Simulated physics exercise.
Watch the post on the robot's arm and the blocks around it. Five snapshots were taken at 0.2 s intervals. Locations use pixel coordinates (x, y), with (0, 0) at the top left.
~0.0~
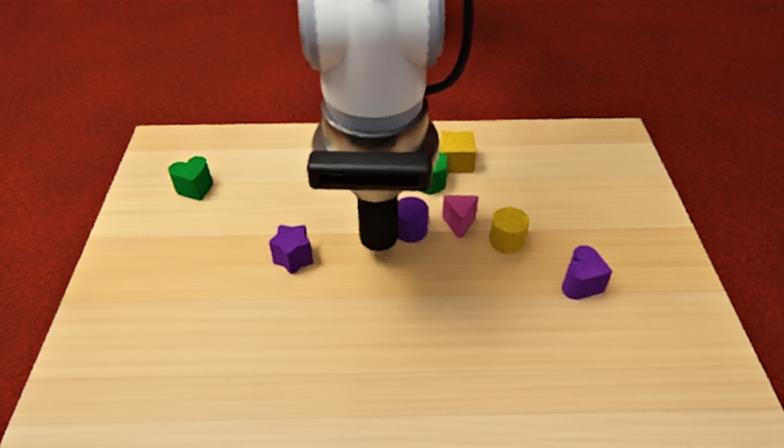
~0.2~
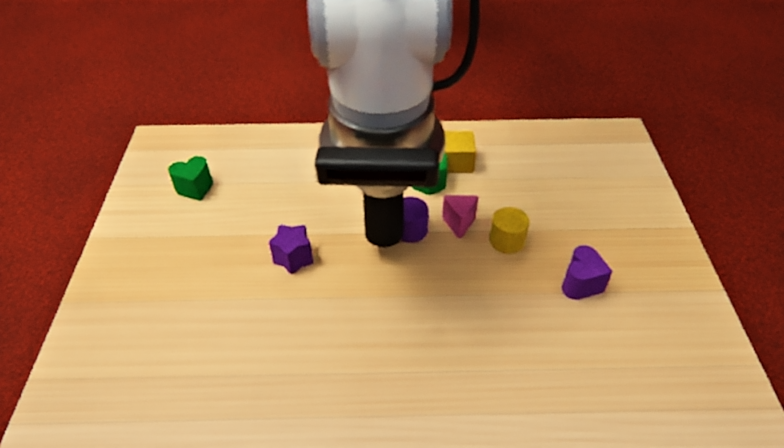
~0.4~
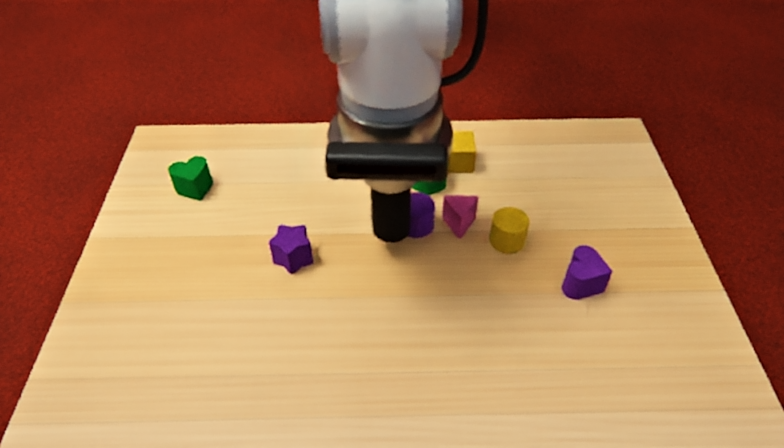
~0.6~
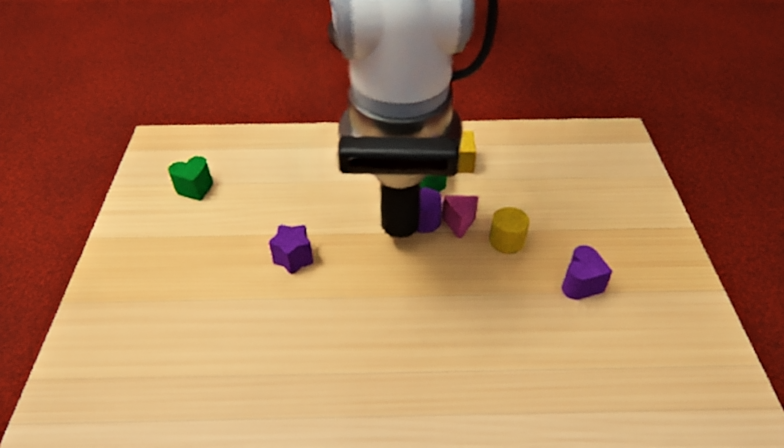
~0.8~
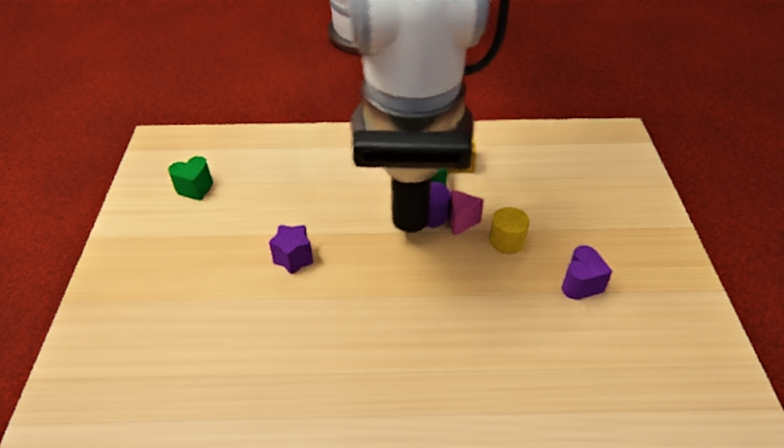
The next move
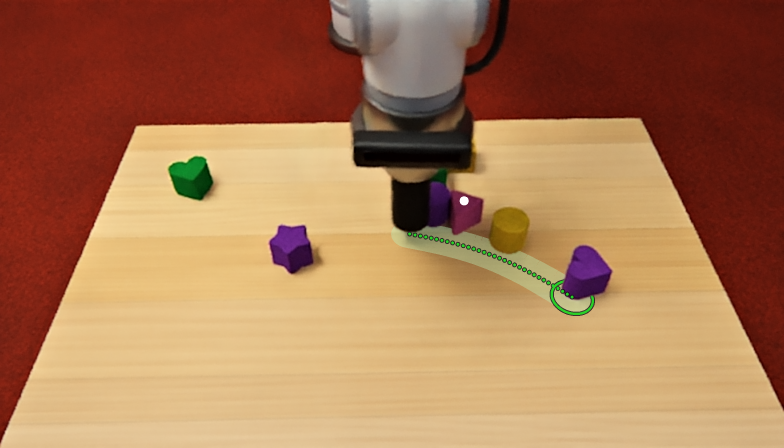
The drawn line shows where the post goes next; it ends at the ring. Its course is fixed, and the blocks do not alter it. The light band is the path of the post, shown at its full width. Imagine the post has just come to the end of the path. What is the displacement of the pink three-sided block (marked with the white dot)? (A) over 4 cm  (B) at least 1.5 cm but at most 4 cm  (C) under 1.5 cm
It's C.
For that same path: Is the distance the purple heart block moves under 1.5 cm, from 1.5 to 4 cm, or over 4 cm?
Result: 1.5-4 cm.
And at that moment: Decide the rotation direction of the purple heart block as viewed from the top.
It twists anticlockwise.
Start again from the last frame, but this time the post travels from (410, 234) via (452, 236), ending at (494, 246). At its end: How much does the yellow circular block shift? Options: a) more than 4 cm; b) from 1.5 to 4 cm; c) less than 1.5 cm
b - from 1.5 to 4 cm.
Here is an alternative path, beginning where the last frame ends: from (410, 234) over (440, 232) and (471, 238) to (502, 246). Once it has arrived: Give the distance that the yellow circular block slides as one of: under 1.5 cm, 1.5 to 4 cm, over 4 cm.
Net shift: 1.5 to 4 cm.
Path on the board, from (410, 234) via (465, 246) and (519, 267), ending at (572, 297); the dot is on the pink three-sided block.
The first path, step by step. One third of the way, post (468, 232); purple circular block (441, 192); pink three-sided block (469, 198), turned 30° clockwise.
Two thirds of the way, post (523, 252); purple circular block (441, 192); pink three-sided block (469, 198), turned 30° clockwise; yellow circular block (536, 220).
At the end, post (577, 283); purple circular block (441, 192); pink three-sided block (469, 198), turned 30° clockwise; yellow circular block (536, 220); purple heart block (611, 268), turned 45° anticlockwise.
